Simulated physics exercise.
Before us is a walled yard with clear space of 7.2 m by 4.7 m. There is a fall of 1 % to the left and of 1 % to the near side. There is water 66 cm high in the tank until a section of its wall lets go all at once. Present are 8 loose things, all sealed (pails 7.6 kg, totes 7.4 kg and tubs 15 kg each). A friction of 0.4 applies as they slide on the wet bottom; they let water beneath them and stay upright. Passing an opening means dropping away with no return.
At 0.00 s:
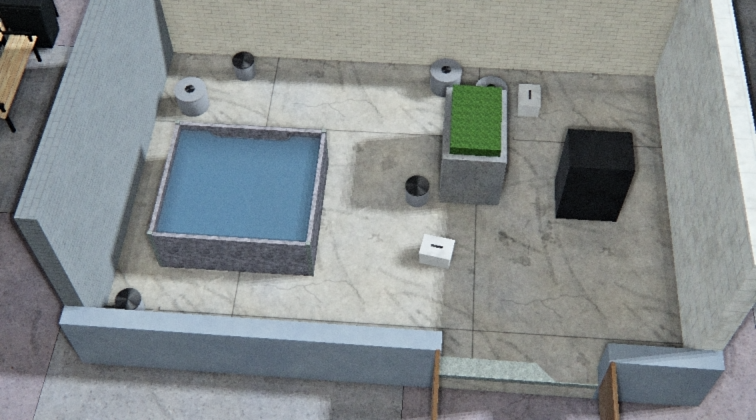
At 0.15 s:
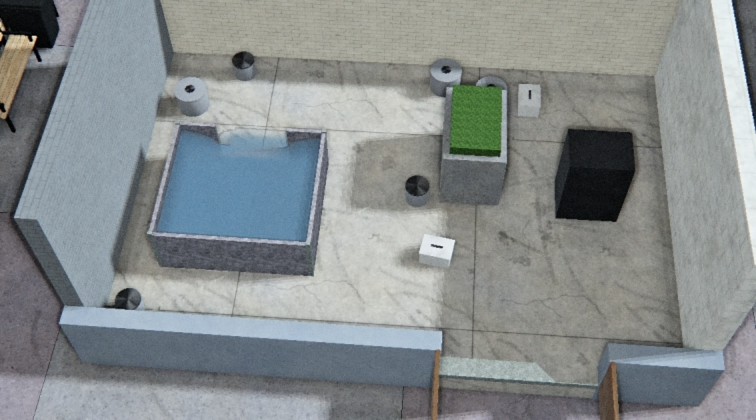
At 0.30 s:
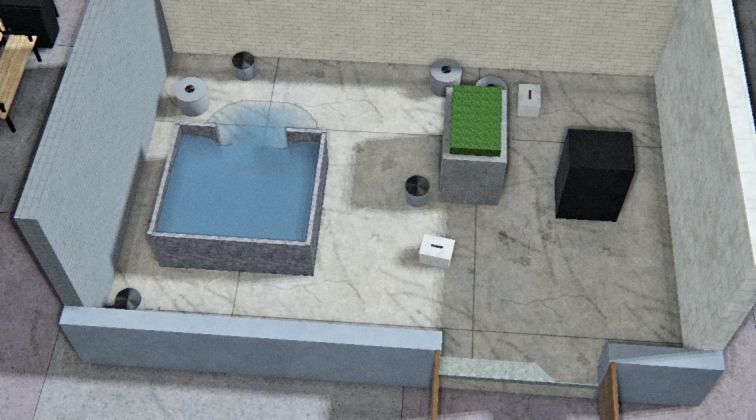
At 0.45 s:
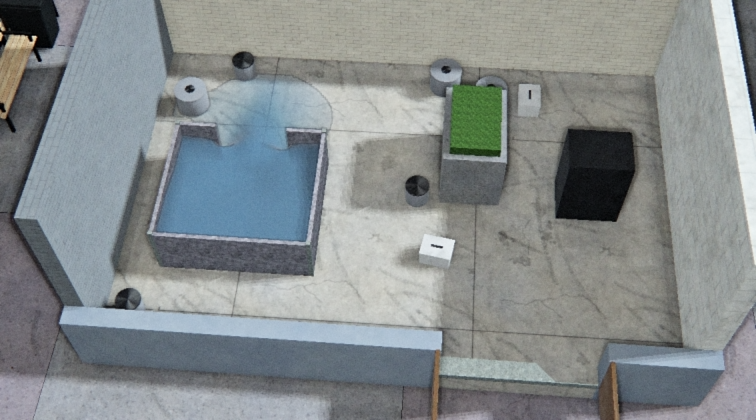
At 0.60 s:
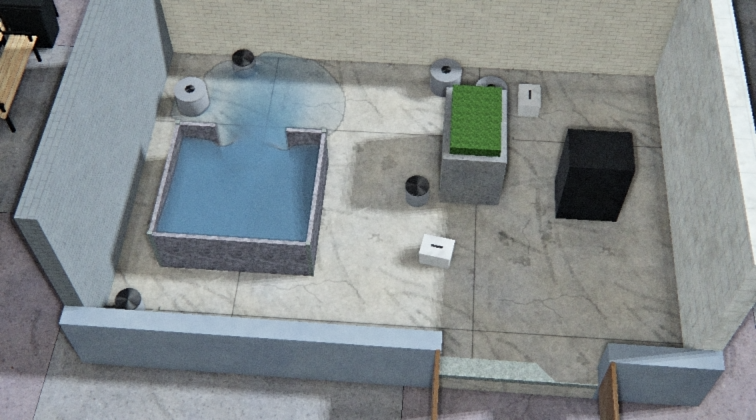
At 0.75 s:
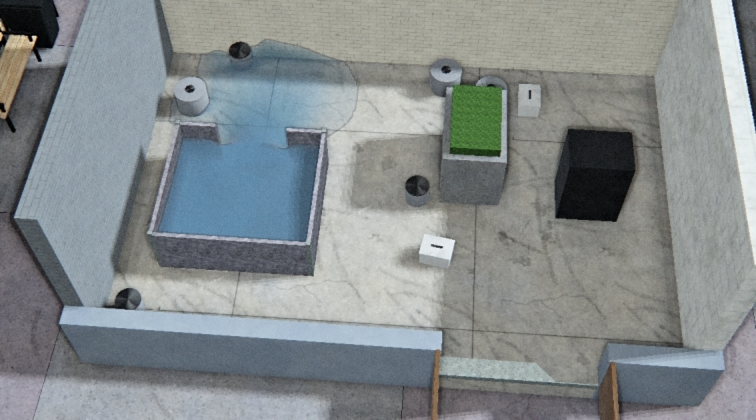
The clip shows a walled yard where water pours through a gap in the far side of a raised pool and fans across the pale floor, then a small dark-topped pail near the back wall shifts slightly backward.
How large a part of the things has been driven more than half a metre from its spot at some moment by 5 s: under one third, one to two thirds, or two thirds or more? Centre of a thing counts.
Two thirds or more.
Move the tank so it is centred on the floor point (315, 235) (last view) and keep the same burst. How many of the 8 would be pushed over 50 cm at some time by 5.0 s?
Count: 5.
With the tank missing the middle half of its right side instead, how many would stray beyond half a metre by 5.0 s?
That would give 3.
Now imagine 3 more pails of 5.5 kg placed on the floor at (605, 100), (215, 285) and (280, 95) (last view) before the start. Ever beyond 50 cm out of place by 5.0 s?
Result, in sequence: Above the mark / below the mark / above the mark.
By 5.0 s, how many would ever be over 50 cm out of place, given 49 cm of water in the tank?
4.
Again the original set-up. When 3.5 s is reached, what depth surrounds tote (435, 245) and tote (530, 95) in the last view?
Some 1 cm at the first, some 2 cm at the second.
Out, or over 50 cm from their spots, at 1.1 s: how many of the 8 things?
At that moment it comes to 0.
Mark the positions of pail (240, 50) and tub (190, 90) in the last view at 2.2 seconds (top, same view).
Near (170, 119) and (195, 127).
After 1.1 s 0 of 8 are over 50 cm from their spots; 1 afloat.
After 2.2 s 2 of 8 are over 50 cm from their spots; 1 afloat.
After 3.5 s 4 of 8 are over 50 cm from their spots; 3 afloat.
After 5.0 s 5 of 8 are over 50 cm from their spots, and 6 have been at some point; 1 afloat.
